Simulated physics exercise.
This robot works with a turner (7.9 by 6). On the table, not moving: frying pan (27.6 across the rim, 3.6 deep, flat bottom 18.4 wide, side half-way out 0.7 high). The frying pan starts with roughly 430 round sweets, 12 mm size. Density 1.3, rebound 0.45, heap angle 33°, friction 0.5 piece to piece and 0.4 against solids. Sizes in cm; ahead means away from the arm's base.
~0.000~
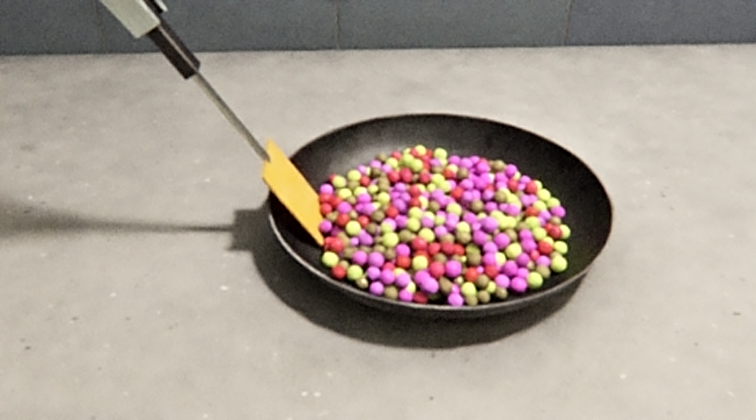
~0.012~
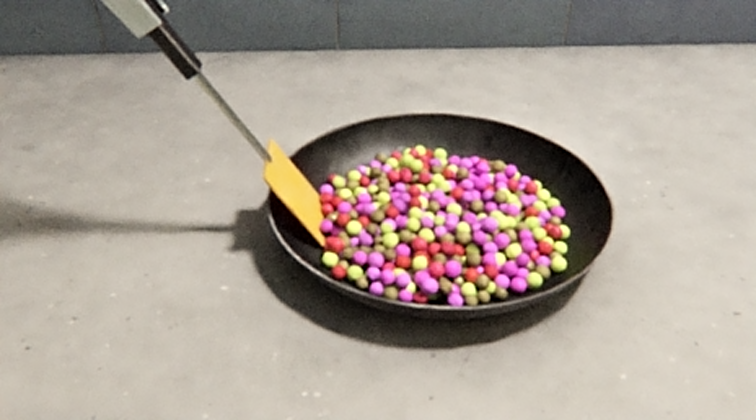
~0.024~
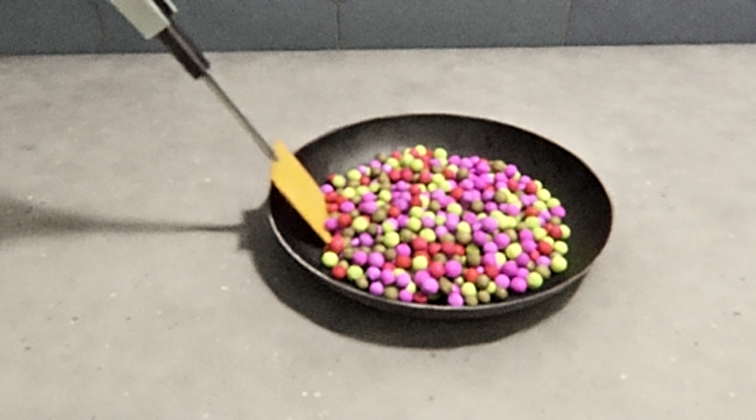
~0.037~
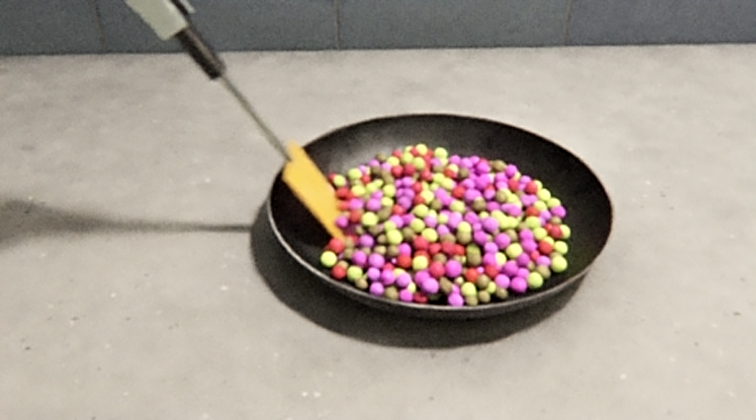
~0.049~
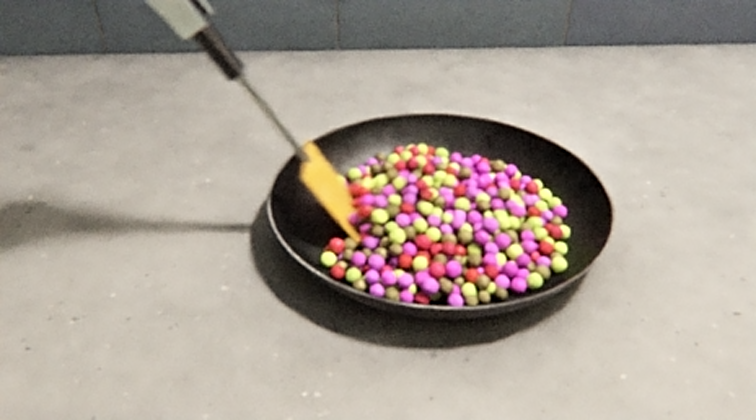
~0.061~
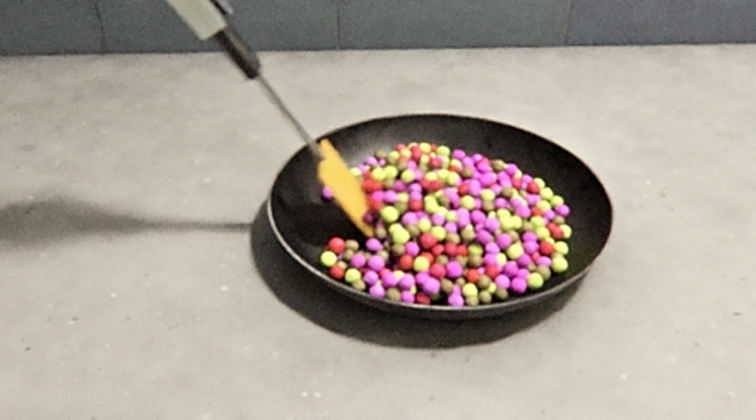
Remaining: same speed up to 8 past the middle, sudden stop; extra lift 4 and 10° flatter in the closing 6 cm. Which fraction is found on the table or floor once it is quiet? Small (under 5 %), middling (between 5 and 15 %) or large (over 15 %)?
A middling share, between 5 and 15 %, ends on the table or floor.
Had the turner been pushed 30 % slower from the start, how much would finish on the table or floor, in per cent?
Then about 5 per cent.
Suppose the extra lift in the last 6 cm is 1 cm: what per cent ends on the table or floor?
About 10 per cent.
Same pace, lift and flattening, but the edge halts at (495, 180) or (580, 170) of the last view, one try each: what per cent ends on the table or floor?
Some 10 and 15 per cent.
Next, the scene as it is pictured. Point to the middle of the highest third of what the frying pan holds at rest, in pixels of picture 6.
At about (544, 212).
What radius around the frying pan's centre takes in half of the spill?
Roughly 44 cm.
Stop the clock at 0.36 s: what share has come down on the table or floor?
Some 8 per cent.
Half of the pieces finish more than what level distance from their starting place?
About 3 cm.
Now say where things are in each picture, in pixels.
Turner top edge at (266, 157), sloping 58°; upper third of the load around (437, 209), from x 325 to 560, top at y 150; 429 in the frying pan, in the first picture.
Turner top edge at (267, 157), sloping 58°; upper third of the load around (437, 209), from x 325 to 560, top at y 150, in the second picture.
Turner top edge at (274, 158), sloping 58°; upper third of the load around (434, 209), from x 325 to 560, top at y 150, in the third picture.
Turner top edge at (289, 158), sloping 58°; upper third of the load around (426, 206), from x 325 to 560, top at y 150, in the fourth picture.
Turner top edge at (305, 158), sloping 58°; upper third of the load around (427, 205), from x 330 to 560, top at y 150, in the fifth picture.
Turner top edge at (322, 158), sloping 58°; upper third of the load around (430, 203), from x 330 to 565, top at y 150; 429 in the frying pan, in the sixth picture.
After 0.10 s, sloping 58°, highest piece 6 above the table; 429 in the frying pan.
After 0.14 s, sloping 55°, highest piece 6 above the table; 429 in the frying pan.
After 0.36 s, sloping 48°, highest piece 7 above the table; 391 in the frying pan, 37 on the table or floor, 1 on the blade or in flight.
After 1.41 s, sloping 48°, highest piece 4 above the table; 391 in the frying pan, 38 on the table or floor.
At rest, 391 in the frying pan, 38 on the table or floor. That is 9 % on the table or floor.
